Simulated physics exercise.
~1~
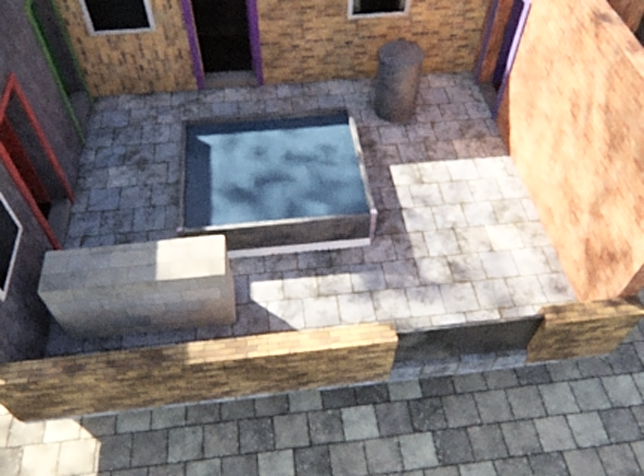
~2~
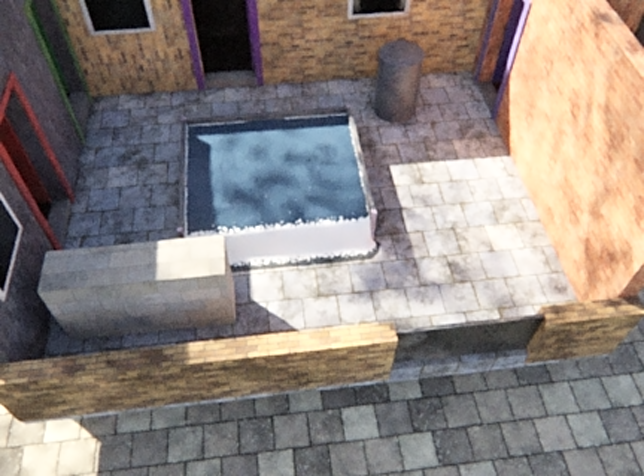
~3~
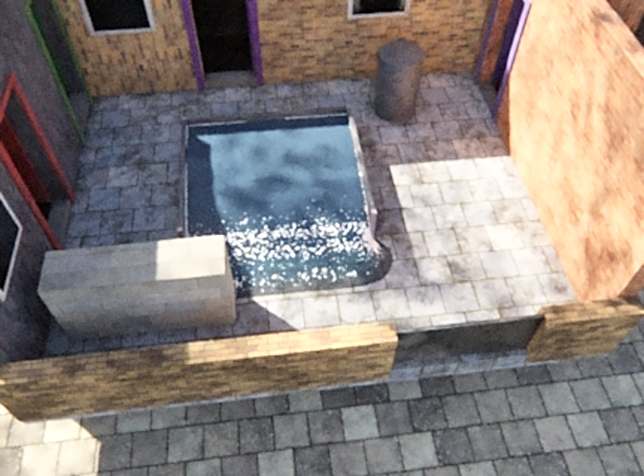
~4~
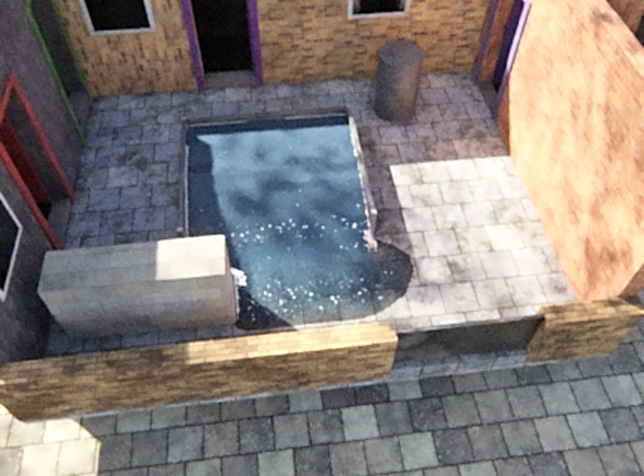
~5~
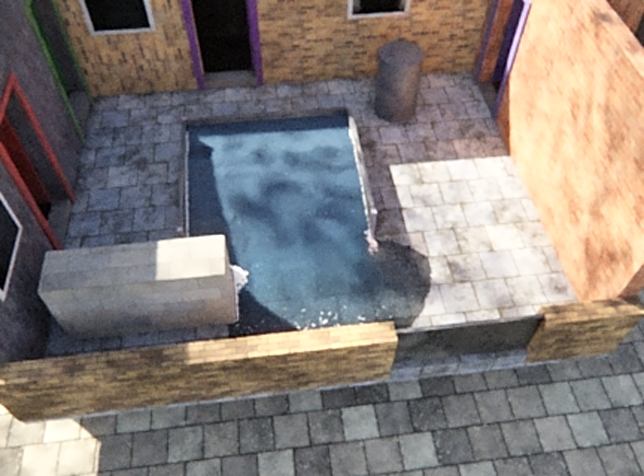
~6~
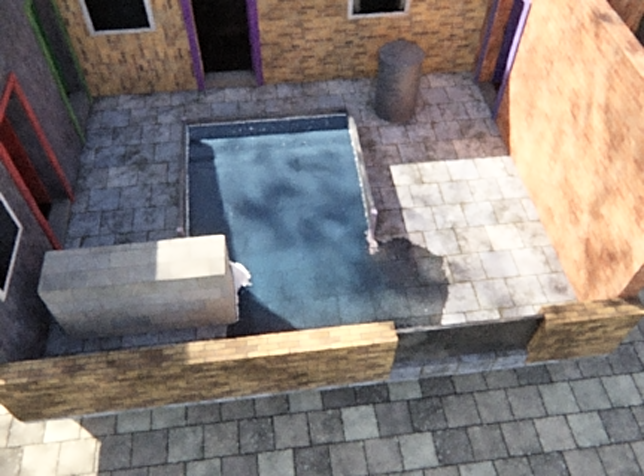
A raised rectangular tank of water stood in a walled, paved yard until its front wall suddenly gave way, and water poured out with white froth, spreading across the paving toward the low brick wall.
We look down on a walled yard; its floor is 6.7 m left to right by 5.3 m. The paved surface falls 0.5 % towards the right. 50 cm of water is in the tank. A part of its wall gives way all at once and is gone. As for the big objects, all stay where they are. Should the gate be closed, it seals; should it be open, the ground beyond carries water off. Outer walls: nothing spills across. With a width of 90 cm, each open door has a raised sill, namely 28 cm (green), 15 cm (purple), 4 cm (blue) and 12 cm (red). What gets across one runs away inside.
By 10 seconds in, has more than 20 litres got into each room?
Room by room: Behind the green door, no; behind the purple door, no; behind the blue door, yes; behind the red door, no.
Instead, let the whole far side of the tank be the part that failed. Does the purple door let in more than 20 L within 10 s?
Against that limit: Purple beyond it.
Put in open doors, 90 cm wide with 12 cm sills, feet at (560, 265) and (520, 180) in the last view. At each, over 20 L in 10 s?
In turn: Beyond it, short of it.
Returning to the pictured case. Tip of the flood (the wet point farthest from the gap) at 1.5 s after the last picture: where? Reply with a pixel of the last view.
Somewhere about (589, 329).
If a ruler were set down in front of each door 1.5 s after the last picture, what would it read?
Green 0 cm, purple 0 cm, blue 0 cm, red 13 cm.
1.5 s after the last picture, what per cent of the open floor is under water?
35 %.
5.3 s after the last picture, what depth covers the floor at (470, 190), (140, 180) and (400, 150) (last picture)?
First 7 cm, then 3 cm, then 2 cm.
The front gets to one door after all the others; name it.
The answer is the purple door.
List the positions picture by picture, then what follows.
The first frame shows still water, 50 cm deep, in the tank at (273, 167).
In the second frame, the front is at (373, 249), 1.3 m from the gap at (280, 239); 0.5 m2 of floor is under water; 50 cm left at the back of the tank.
In the third frame, water pours out at (280, 240) and has run 1.4 m, to (385, 262); typically 11 cm deep outside, 50 cm at the tank's back.
In the fourth frame, the front is at a hidden place, 1.8 m from the gap at (280, 241); 2.7 m2 of floor is under water; 50 cm left at the back of the tank.
In the fifth frame, the front is at a hidden place, 2.0 m from the gap at (280, 241); 3.9 m2 of floor is under water; 50 cm left at the back of the tank.
In the sixth frame, the front is at a hidden place, 2.4 m from the gap at (280, 242); 4.5 m2 of floor is under water; 46 cm left at the back of the tank.
Then, 0.7 s after the last picture water covers 25 % of the floor and is deepest (40 cm) near (316, 346); green door not reached, purple door not reached, blue door not reached, red door not reached.
Then, 1.5 s after the last picture water covers 35 % of the floor and is deepest (34 cm) near (318, 359); green door not reached, purple door not reached, blue door not reached, red door 13 cm at the sill, 0 L in.
Then, 2.8 s after the last picture water covers 60 % of the floor and is deepest (31 cm) near (576, 331); green door 3 cm at the sill, 0 L in, purple door not reached, blue door not reached, red door 11 cm at the sill, 2 L in.
Then, 5.3 s after the last picture water covers 90 % of the floor and is deepest (18 cm) near (475, 81); green door 6 cm at the sill, 0 L in, purple door 9 cm at the sill, 0 L in, blue door 9 cm at the sill, 3 L in, red door 5 cm at the sill, 3 L in.
Then, 9.3 s after the last picture water covers 100 % of the floor and is deepest (14 cm) near (299, 135); green door 9 cm at the sill, 0 L in, purple door 10 cm at the sill, 0 L in, blue door 11 cm at the sill, 97 L in, red door 4 cm at the sill, 3 L in.
